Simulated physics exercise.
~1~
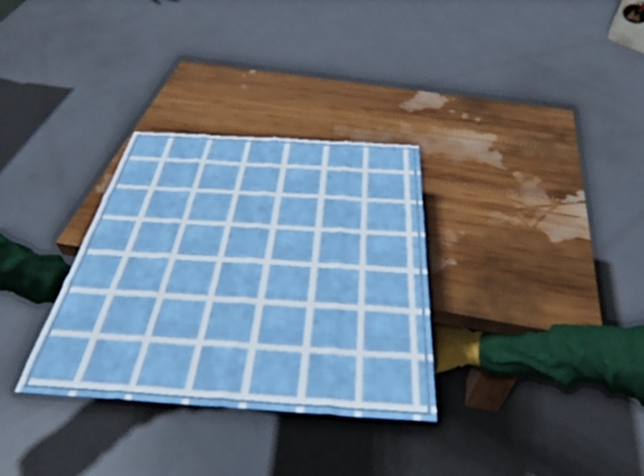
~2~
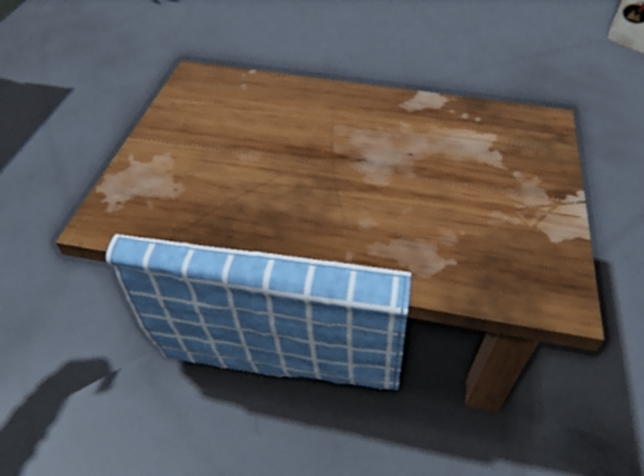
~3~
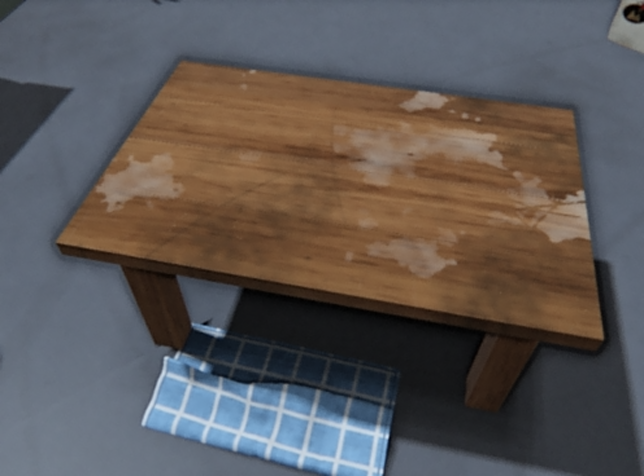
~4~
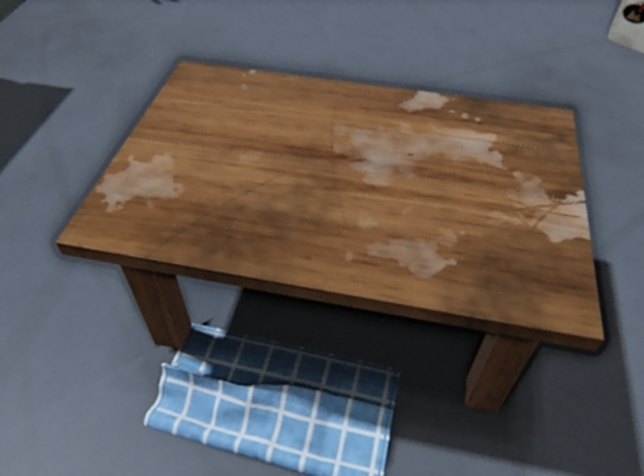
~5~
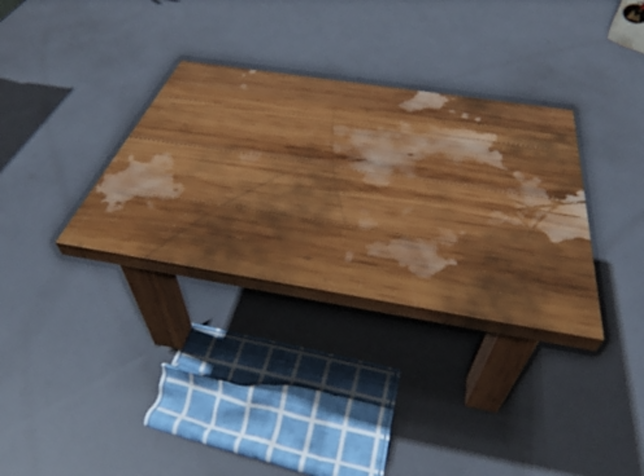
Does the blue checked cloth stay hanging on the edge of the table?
No, it slides off the near edge and ends up crumpled on the floor below the table.
